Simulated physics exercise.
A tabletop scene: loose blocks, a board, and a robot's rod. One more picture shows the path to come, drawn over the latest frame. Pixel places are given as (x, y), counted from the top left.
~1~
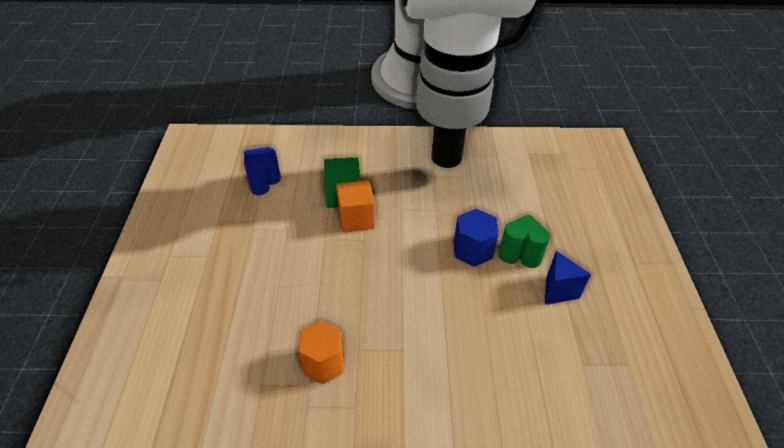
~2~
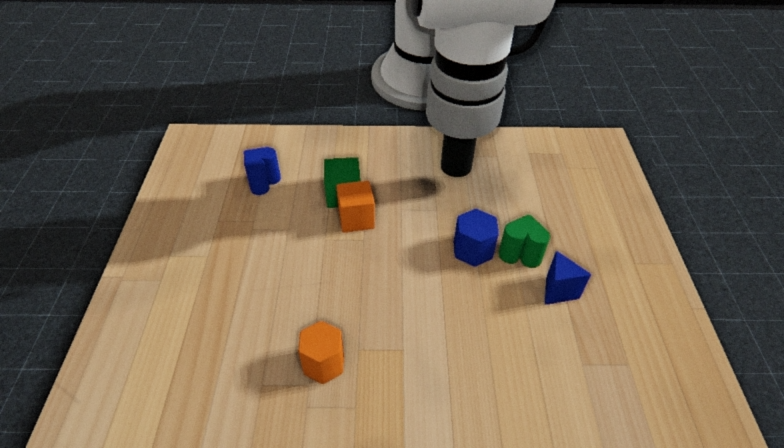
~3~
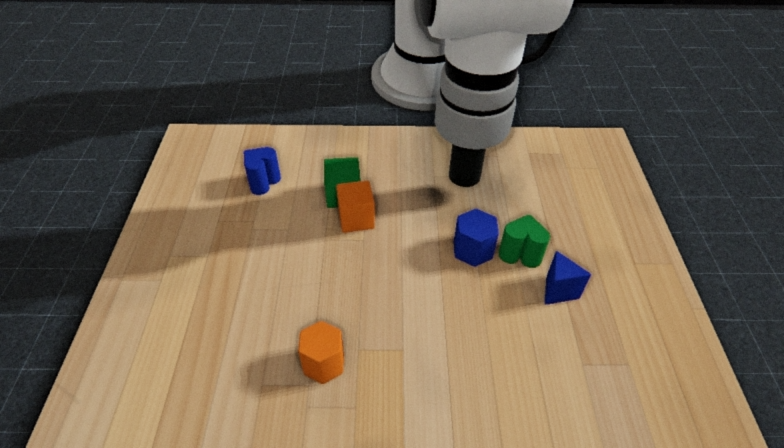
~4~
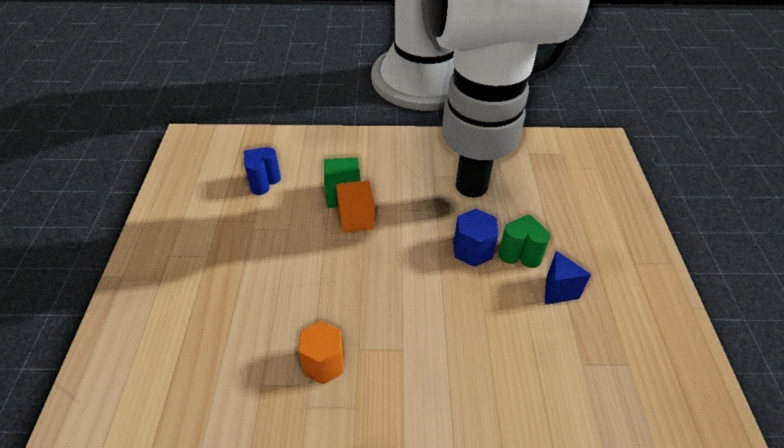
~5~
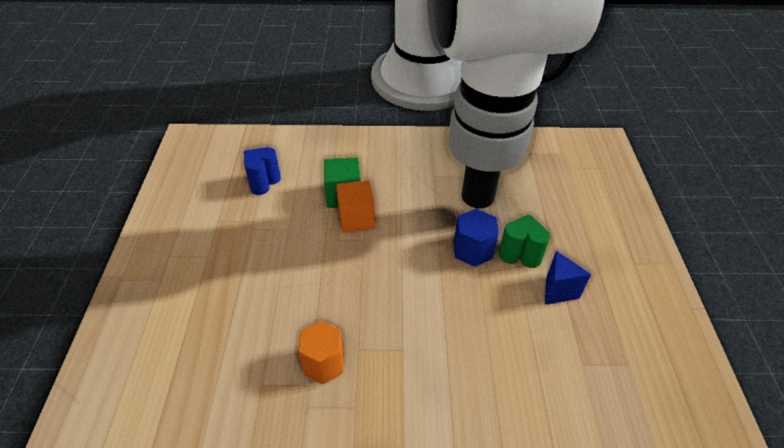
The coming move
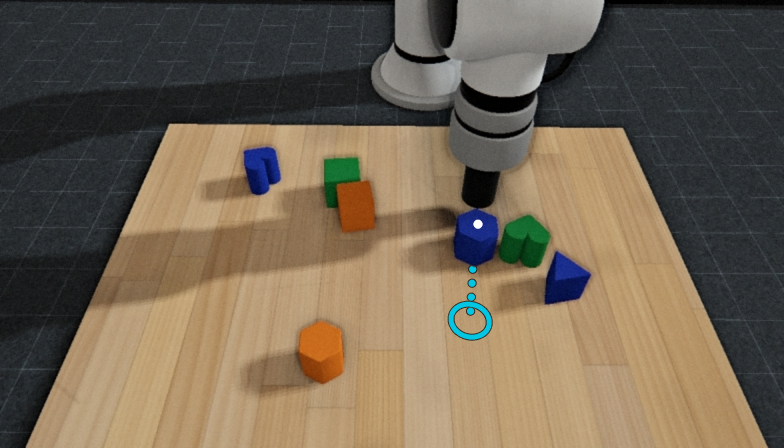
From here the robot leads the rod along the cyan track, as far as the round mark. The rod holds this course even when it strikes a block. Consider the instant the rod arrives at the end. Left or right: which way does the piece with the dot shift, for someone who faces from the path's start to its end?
That's a shift to the left.
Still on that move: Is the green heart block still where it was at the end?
Yes.
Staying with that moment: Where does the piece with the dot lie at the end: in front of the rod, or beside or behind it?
My answer is that the piece with the dot is still ahead.
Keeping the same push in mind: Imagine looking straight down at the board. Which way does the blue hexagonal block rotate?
The answer is counter-clockwise.
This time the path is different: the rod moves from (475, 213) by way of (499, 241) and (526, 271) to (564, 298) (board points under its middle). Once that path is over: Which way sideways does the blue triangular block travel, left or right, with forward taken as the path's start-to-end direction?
Picture yourself facing from the start of the path to its end: The blue triangular block moves off to your left.
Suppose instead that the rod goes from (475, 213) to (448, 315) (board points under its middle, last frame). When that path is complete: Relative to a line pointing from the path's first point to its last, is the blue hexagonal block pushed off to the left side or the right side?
Left.
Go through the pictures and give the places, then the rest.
In the first picture, tip of the rod at (447, 158), middles of tops, blue hexagonal block at (478, 224), green heart block at (528, 229).
In the second picture, rod at (456, 167), nothing pushed.
In the third picture, rod at (465, 177), nothing pushed.
In the fourth picture, rod at (472, 187), nothing pushed.
In the fifth picture, rod at (478, 197), blue hexagonal block at (478, 224), green heart block at (528, 229).
The line goes straight from (475, 213) to (470, 320); the dot is on the blue hexagonal block.
What follows on the original path. One third of the way, rod at (477, 229); blue hexagonal block at (479, 251).
Two thirds of the way, rod at (475, 265); blue hexagonal block at (486, 290), turned 25° anticlockwise.
At the end, rod at (473, 305); blue hexagonal block at (498, 331), turned 60° anticlockwise; green heart block unmoved.
